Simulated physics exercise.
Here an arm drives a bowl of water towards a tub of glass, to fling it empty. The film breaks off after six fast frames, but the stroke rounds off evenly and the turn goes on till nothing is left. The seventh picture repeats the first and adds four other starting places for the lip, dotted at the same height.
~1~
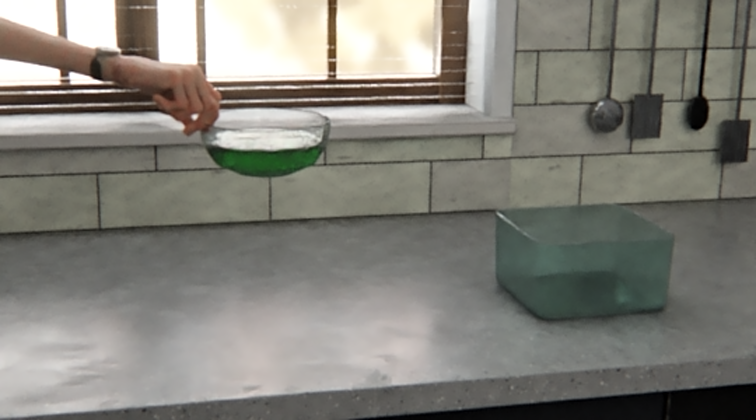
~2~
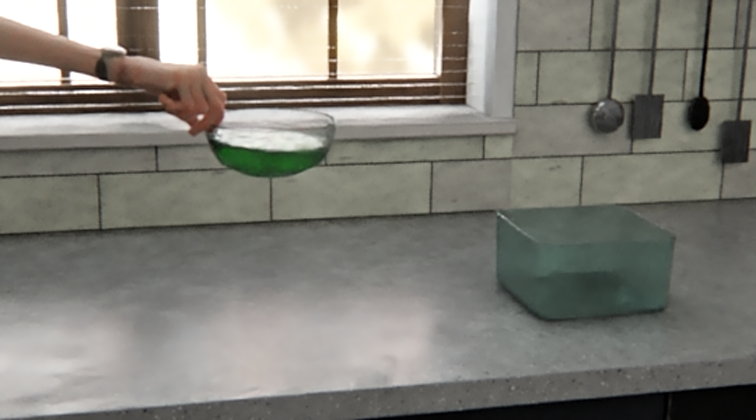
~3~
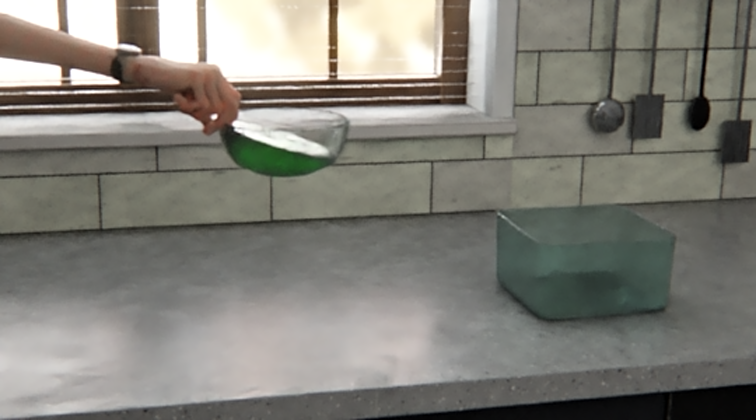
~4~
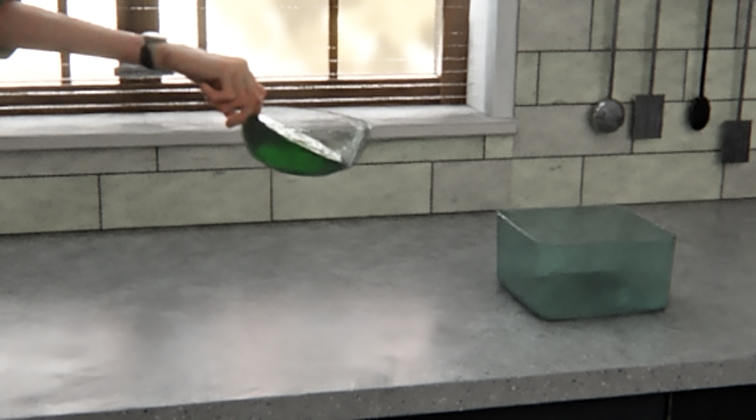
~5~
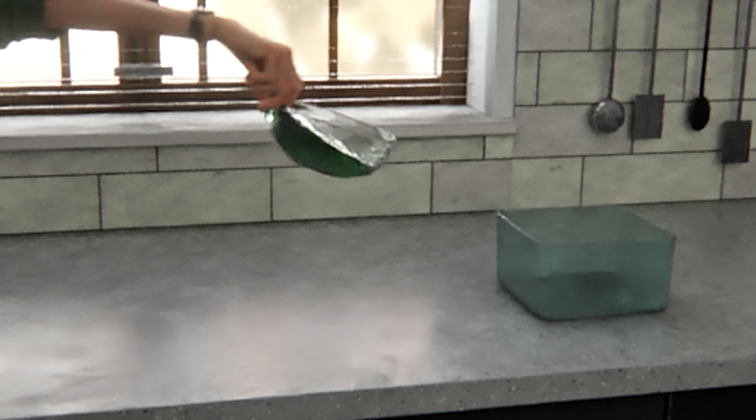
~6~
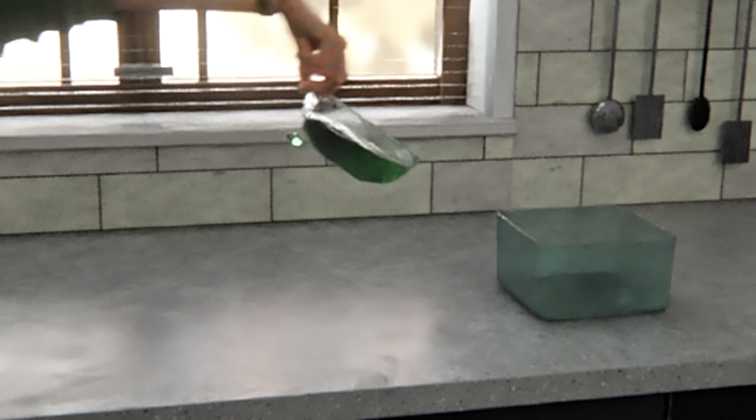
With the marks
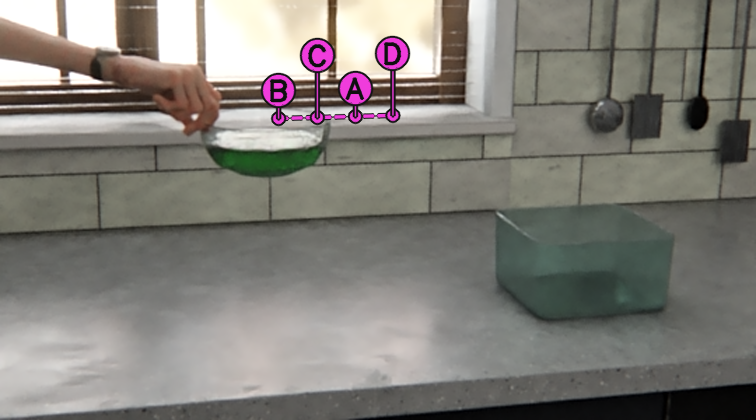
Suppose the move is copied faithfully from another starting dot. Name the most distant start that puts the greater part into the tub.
Dot A.
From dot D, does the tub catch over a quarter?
Yes.
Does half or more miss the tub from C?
Yes.
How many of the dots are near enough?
Two of the four.
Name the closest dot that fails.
Here it is dot C.
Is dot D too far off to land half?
No, that is safe.
In magenta, A at (355, 116); B at (278, 118); C at (317, 117); D at (392, 115).
If A is chosen, about 64 % lands in the tub, 21 % falls short and 15 % goes beside or beyond.
If B is chosen, about 4 % lands in the tub, 90 % falls short and 6 % goes beside or beyond.
If C is chosen, about 33 % lands in the tub, 55 % falls short and 13 % goes beside or beyond.
If D is chosen, about 84 % lands in the tub, 11 % falls short and 5 % goes beside or beyond.
